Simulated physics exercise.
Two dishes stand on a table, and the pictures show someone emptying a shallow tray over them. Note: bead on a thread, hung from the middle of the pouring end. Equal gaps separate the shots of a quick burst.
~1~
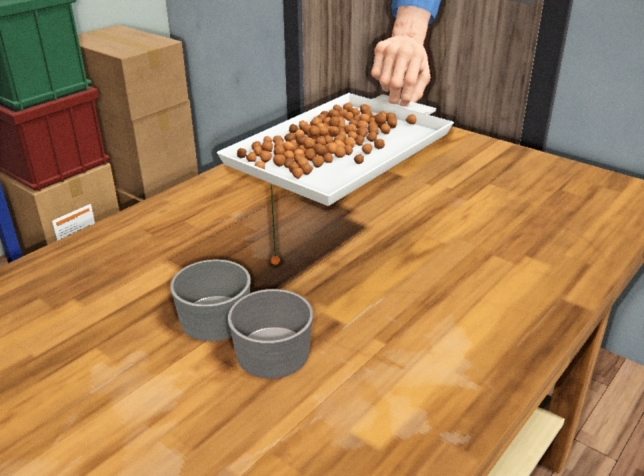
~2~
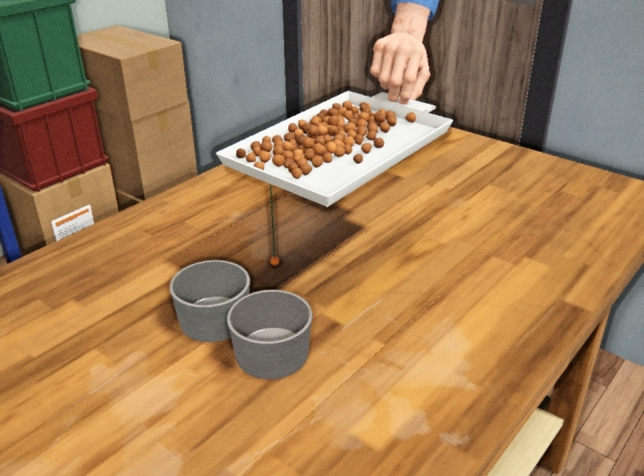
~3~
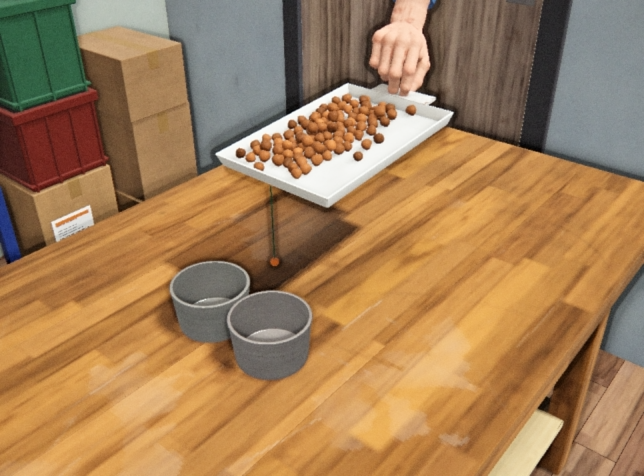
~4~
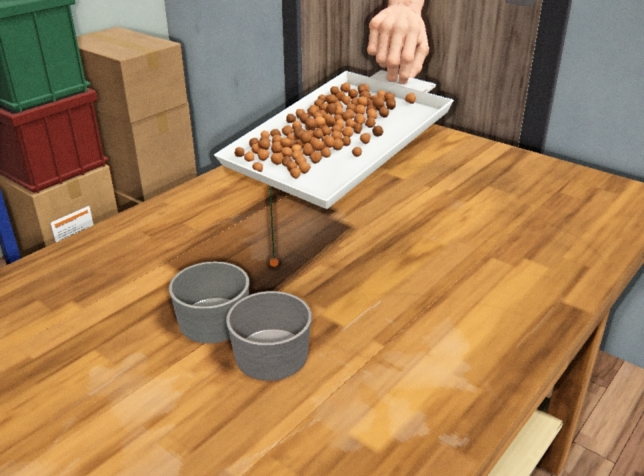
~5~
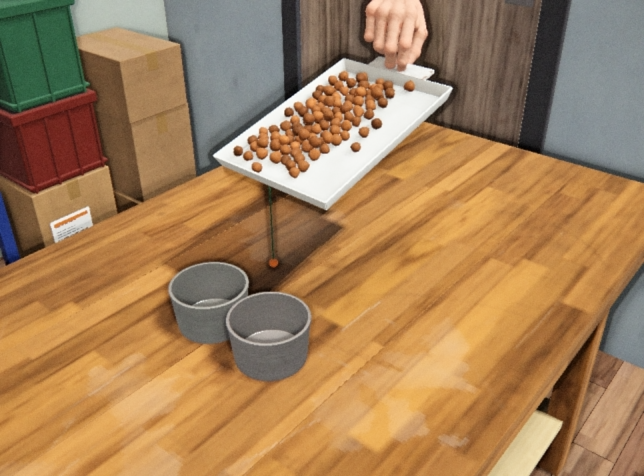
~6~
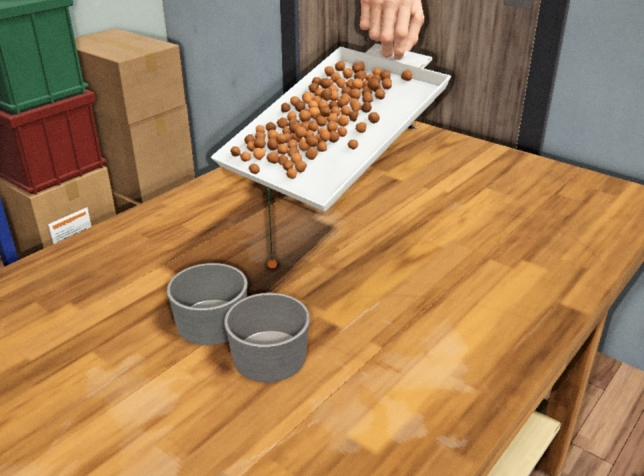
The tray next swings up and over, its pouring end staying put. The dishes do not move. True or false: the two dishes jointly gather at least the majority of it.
True, they gather the majority.
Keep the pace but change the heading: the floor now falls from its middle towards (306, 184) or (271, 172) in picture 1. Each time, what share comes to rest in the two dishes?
Roughly 60 percent, then 70 percent.
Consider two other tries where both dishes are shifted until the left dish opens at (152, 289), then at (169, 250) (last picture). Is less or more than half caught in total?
Placing 1: A minority of it. Placing 2: A minority of it.
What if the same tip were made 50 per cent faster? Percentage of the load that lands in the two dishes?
It would come out near 70 per cent.
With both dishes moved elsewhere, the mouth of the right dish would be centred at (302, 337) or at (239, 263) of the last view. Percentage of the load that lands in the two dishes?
You'd get 70 in a hundred first and 0 in a hundred after that.
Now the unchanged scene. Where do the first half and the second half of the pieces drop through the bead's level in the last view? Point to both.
Initially about (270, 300); subsequently about (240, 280).
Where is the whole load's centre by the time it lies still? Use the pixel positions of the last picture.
Roughly pixel (258, 344).
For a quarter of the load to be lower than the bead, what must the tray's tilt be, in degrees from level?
It has tipped about 100 degrees.
Just after the last frame, tray tipped steeply; almost all on the tray; just a few in the right dish; just a few in the air.
A moment on, tray tipped right over; roughly half on the tray; roughly a quarter in the right dish; just a few in the left dish; about a tenth outside both; roughly a quarter in the air.
Further on, tray tipped past a quarter turn; roughly a third in the right dish; roughly a third in the left dish; roughly a quarter outside both.
When it is over, tray tipped past a quarter turn; roughly a third in the right dish; roughly a third in the left dish; roughly a quarter outside both.
